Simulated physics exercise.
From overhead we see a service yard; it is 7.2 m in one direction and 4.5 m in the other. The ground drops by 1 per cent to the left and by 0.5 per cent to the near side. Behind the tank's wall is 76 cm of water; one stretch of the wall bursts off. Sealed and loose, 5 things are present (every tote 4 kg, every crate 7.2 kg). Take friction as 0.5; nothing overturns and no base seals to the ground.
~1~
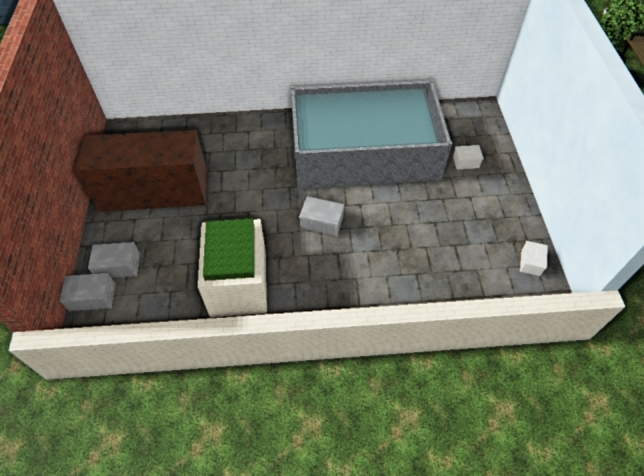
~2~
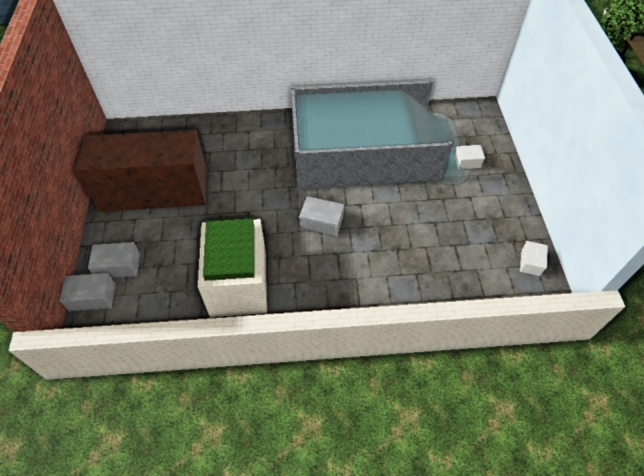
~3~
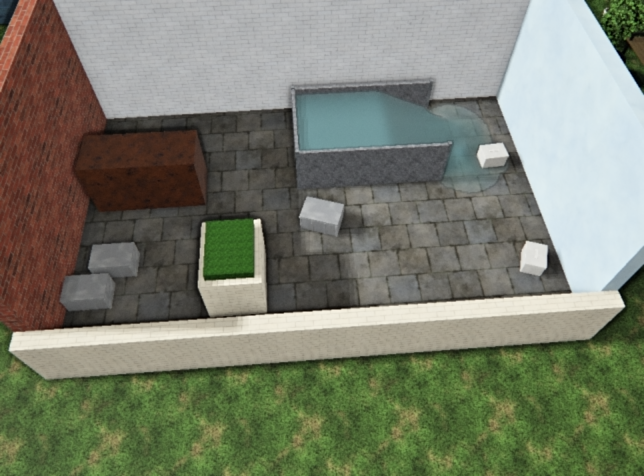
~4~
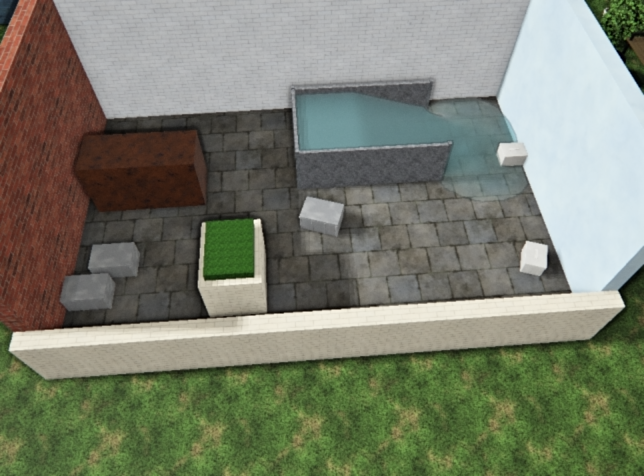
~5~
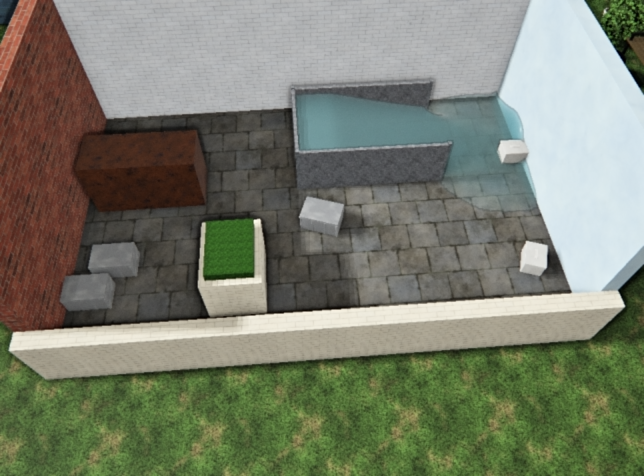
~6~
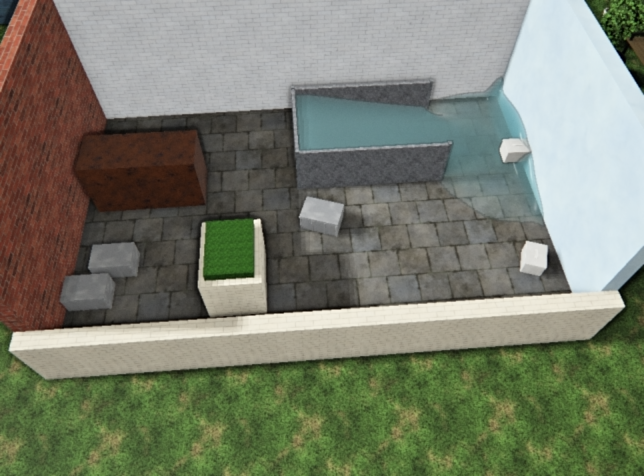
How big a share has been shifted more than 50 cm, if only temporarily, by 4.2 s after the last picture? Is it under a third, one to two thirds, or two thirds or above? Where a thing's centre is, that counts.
We'll see a moderate share moved that far, a third to two thirds.
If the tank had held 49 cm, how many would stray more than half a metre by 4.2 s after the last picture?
In that case 2 of them.
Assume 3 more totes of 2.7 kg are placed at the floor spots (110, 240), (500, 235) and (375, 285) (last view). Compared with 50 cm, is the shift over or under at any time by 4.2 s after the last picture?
First stays inside, second goes beyond, third goes beyond.
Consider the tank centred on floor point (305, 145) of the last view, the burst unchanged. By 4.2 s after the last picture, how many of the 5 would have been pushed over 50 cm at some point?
In that case 2 of them.
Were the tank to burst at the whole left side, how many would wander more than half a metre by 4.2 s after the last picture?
Count: 3.
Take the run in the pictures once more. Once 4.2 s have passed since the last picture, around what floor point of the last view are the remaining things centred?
The average lands around (221, 246).
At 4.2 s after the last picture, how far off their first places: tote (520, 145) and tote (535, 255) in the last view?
Going in order, that's 400 cm for one and 450 cm for the other.
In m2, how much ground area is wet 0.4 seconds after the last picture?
My estimate is roughly 7.5 m2.
Then, 0.4 s after the last picture 1 of 5 are over 50 cm from their spots; 1 afloat.
Then, 1.5 s after the last picture 2 of 5 are over 50 cm from their spots; 2 afloat.
Then, 2.8 s after the last picture 2 of 5 are over 50 cm from their spots; 1 afloat.
Then, 4.2 s after the last picture 2 of 5 are over 50 cm from their spots, and 2 have been at some point; 2 afloat.
